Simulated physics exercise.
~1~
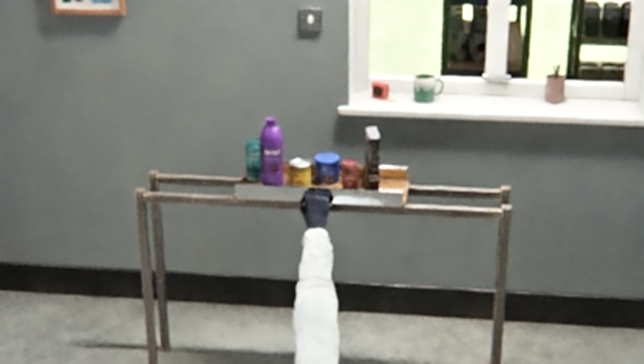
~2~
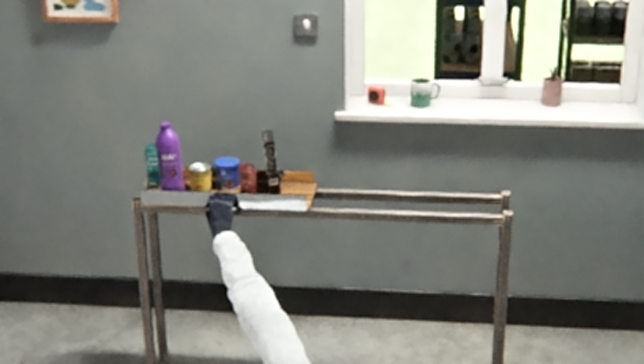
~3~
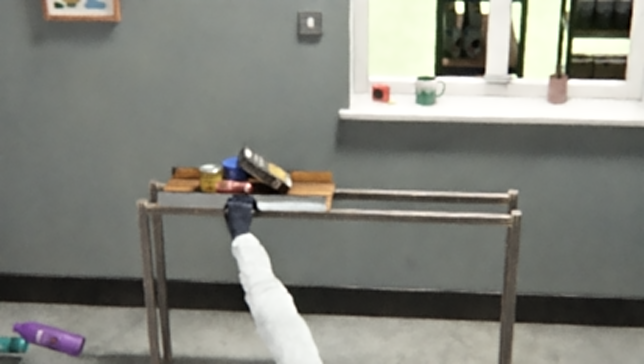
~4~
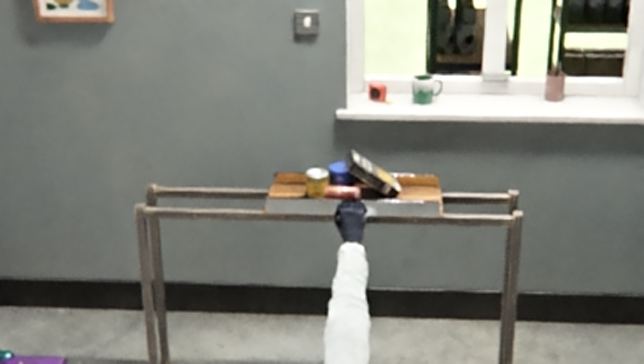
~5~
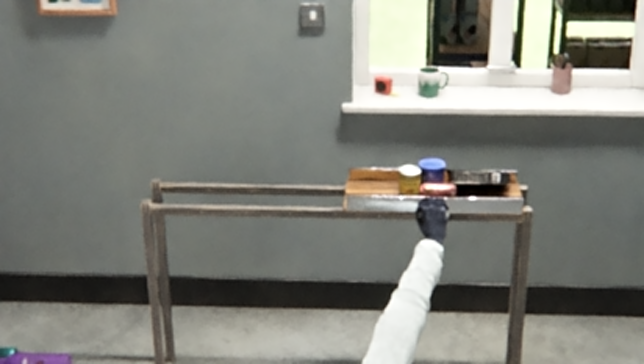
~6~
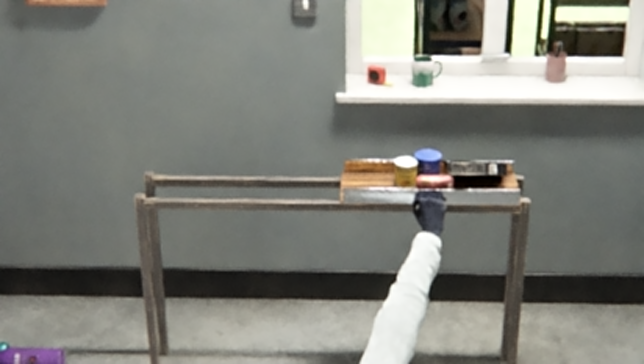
The footage shows a gloved hand sliding a tray of containers left along a metal frame, where a purple bottle and a turquoise can fall to the floor, then right to the other end, where the tray stops with a black packet and red can lying beside upright yellow and blue tins.
